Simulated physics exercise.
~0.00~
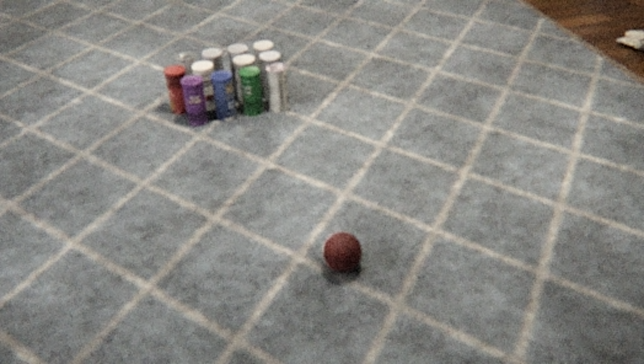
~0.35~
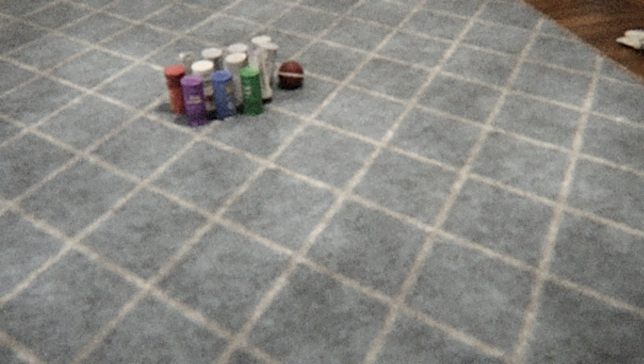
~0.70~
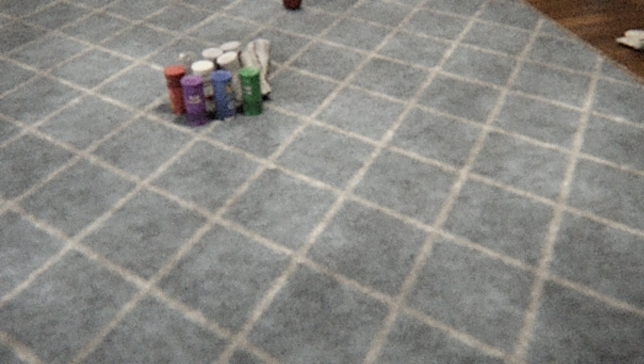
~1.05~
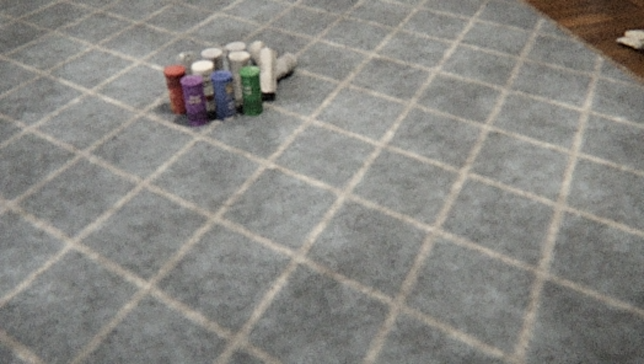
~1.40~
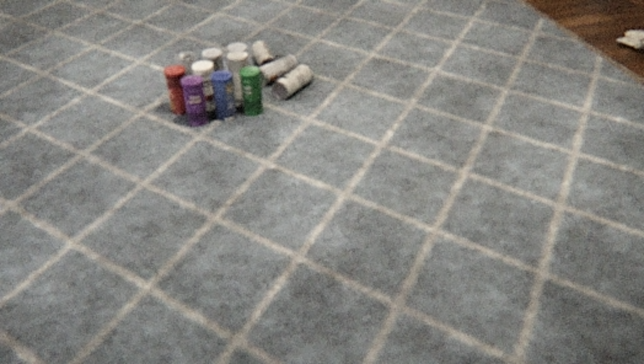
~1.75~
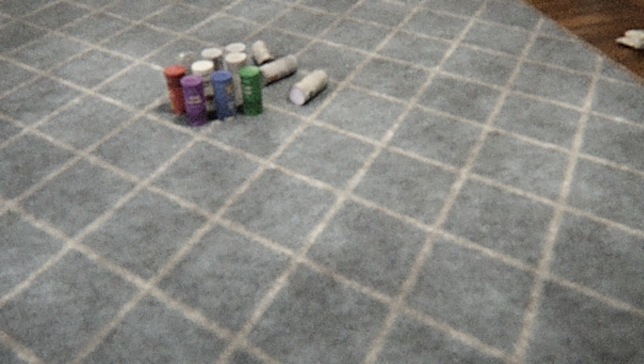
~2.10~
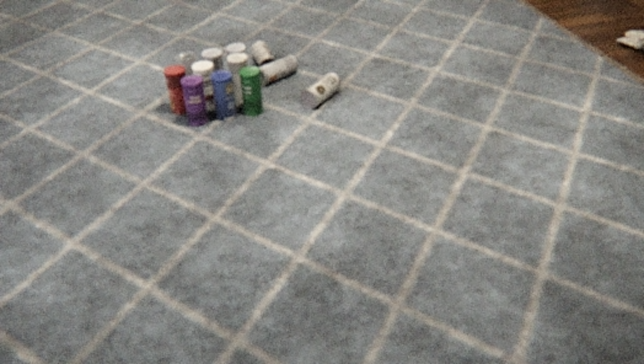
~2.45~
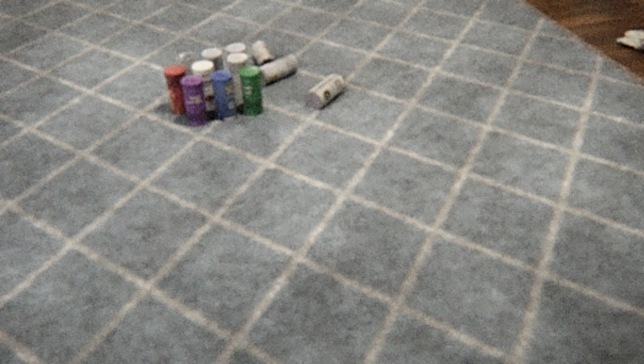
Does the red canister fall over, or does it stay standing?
The red canister stays standing. The ball strikes the right side of the group and only pale canisters there topple.
